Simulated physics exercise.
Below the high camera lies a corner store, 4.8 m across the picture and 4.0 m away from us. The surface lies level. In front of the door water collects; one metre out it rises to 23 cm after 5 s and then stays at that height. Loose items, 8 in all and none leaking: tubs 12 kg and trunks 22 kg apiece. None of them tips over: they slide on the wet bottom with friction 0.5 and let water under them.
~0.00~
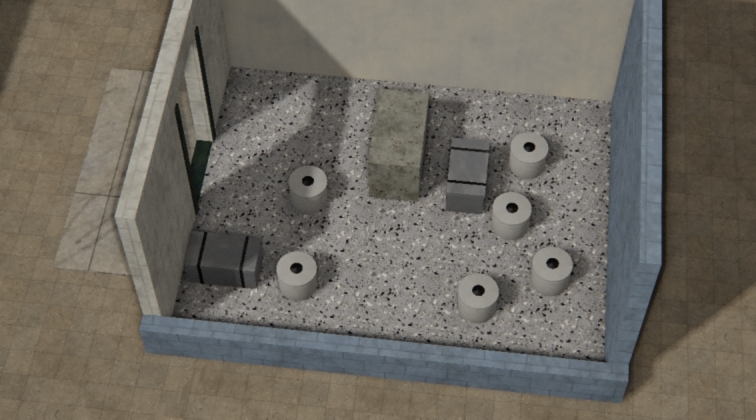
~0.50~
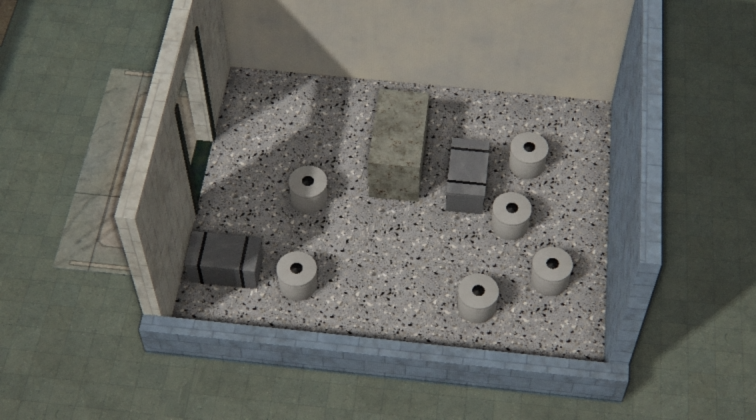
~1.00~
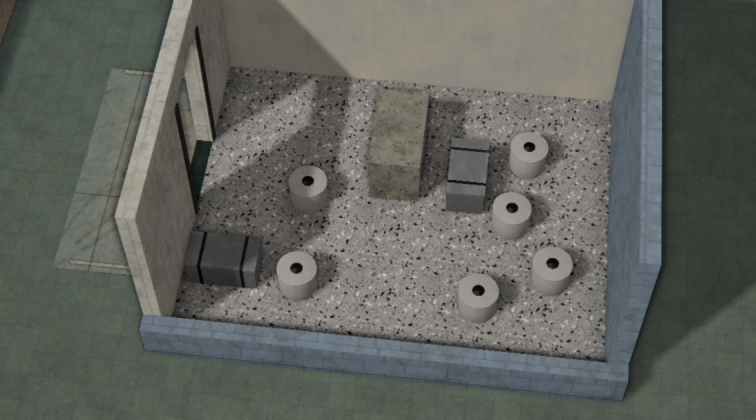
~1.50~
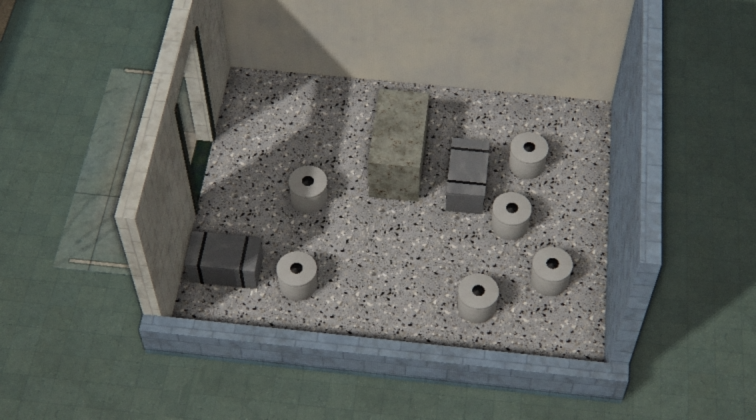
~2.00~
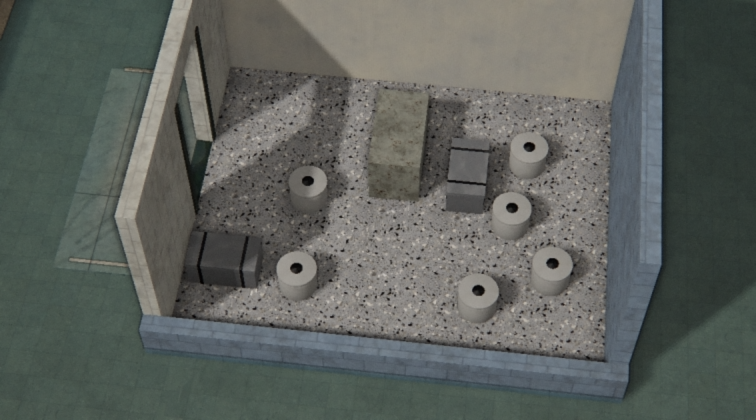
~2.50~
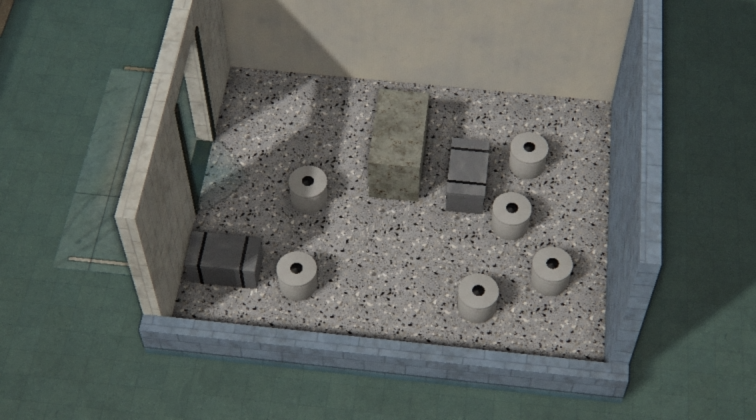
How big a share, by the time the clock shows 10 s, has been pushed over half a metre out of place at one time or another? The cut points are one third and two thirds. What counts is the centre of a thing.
The lowest of three bands.
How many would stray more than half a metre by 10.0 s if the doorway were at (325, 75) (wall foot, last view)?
Result: 3 of them.
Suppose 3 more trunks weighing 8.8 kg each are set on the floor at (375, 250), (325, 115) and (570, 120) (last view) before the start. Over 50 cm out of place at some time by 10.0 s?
In order: Farther; farther; not as far.
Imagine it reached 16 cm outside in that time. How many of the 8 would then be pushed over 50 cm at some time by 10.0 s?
Count: 0.
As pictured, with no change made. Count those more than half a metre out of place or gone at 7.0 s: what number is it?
Count: 1.
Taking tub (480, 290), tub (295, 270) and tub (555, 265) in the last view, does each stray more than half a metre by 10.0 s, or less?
Order as asked - a smaller shift, a smaller shift, a smaller shift.
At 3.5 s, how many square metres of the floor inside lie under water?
Wet: Near 2.0 m2.
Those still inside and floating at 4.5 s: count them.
0.
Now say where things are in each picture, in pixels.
The first picture shows a tub at (297, 268) rests on the ground; a tub at (308, 181) rests on the ground; water covers 0.0 m2; 0 of 8 have shifted.
The second picture shows a tub at (297, 268) rests on the ground; a tub at (308, 181), on the bottom; water covers 0.0 m2; 0 of 8 have shifted.
The third picture shows a tub at (297, 268) rests on the ground; a tub at (308, 181) rests on the ground; water covers 0.0 m2; 0 of 8 have shifted.
The fourth picture shows a tub at (297, 268), on the bottom; a tub at (308, 181), on the bottom; 0.0 m2 under water; 0 of 8 have shifted.
The fifth picture shows a tub at (297, 268) rests on the ground; a tub at (308, 181), on the bottom; 0.0 m2 under water; 0 of 8 have shifted.
The sixth picture shows a tub at (297, 268) rests on the ground; a tub at (308, 181) rests on the ground; 0.3 m2 under water; 0 of 8 have shifted.
After 3.5 s 0 of 8 are over 50 cm from their spots; 0 afloat.
After 4.5 s 0 of 8 are over 50 cm from their spots; 0 afloat.
After 7.0 s 1 of 8 are over 50 cm from their spots; 0 afloat.
After 10.0 s 1 of 8 are over 50 cm from their spots, and 1 have been at some point; 0 afloat.
